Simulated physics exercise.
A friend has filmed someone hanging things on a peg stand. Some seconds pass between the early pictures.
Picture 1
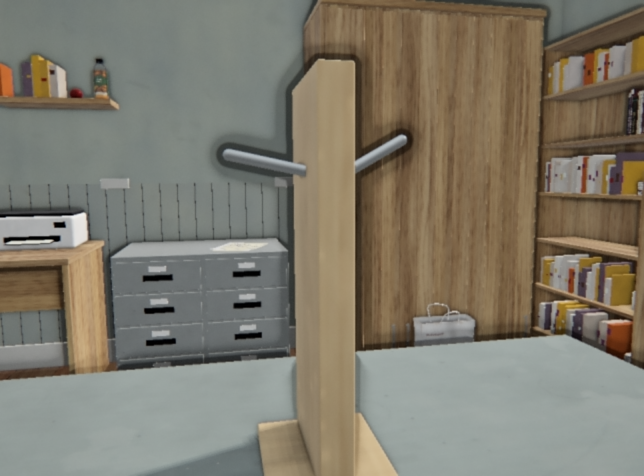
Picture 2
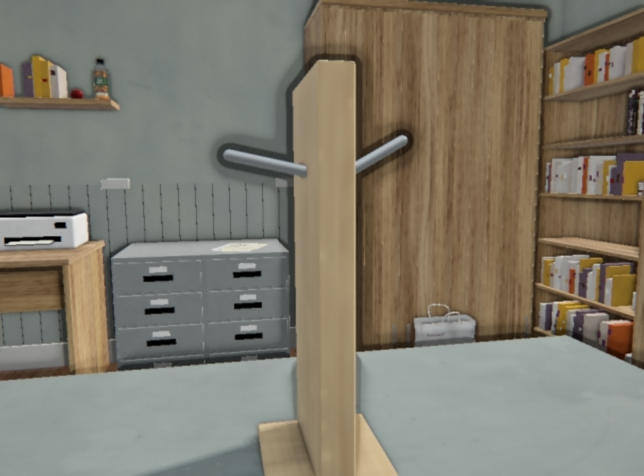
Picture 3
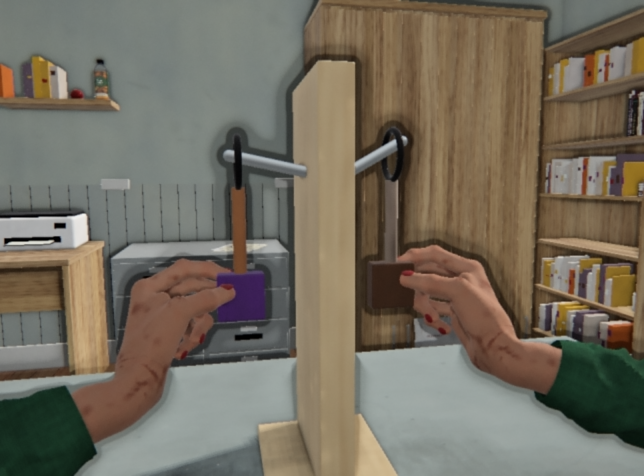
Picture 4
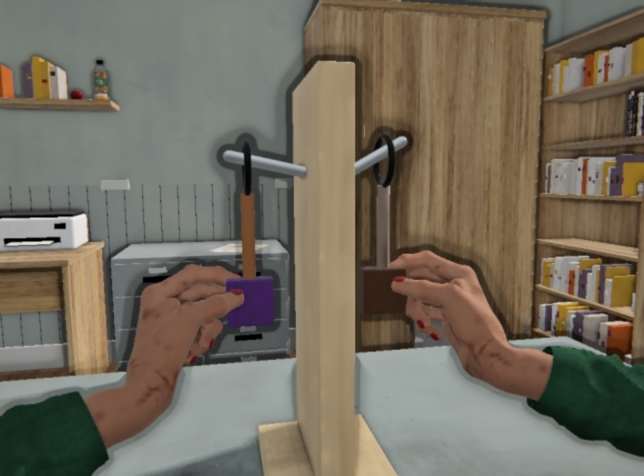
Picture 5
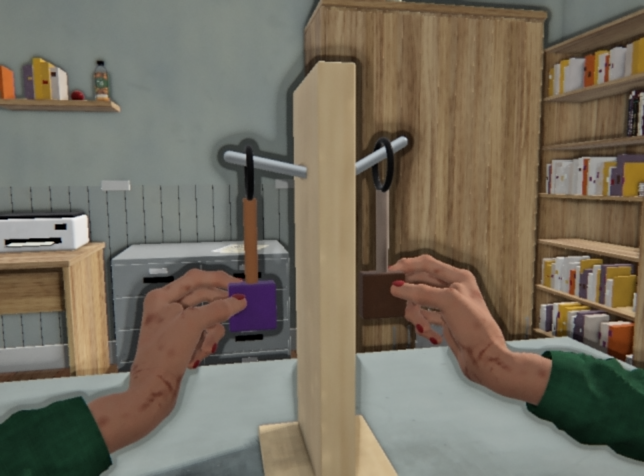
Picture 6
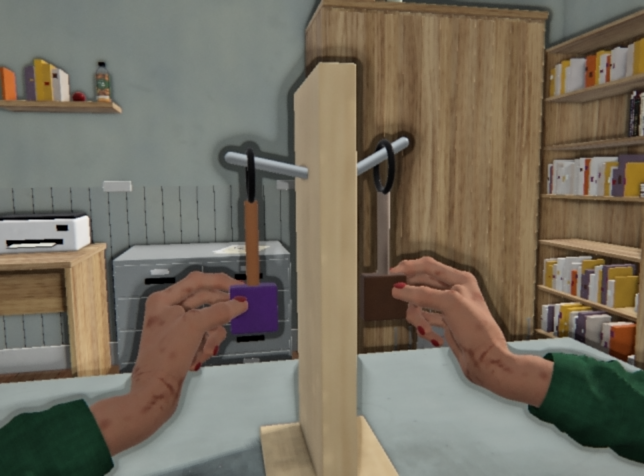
Two hands appeared at a bare wooden peg stand, holding a purple brush on the left peg and a brown one on the right, then shifted both slightly inward along the pegs.
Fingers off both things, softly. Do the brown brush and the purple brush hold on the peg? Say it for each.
Here the brown brush stays on its peg and the purple brush stays on its peg.
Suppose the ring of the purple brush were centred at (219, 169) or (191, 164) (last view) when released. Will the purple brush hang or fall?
In that order, it falls off; falls.
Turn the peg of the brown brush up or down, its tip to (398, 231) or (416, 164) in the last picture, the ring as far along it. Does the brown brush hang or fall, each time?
The brown brush comes down; remains hooked.
Then, 0.26 s past the last view, brown brush at rest near (384, 232); purple brush at rest near (252, 241).
Finally, the brown brush hangs there, near (384, 232); the purple brush hangs there, near (252, 241).
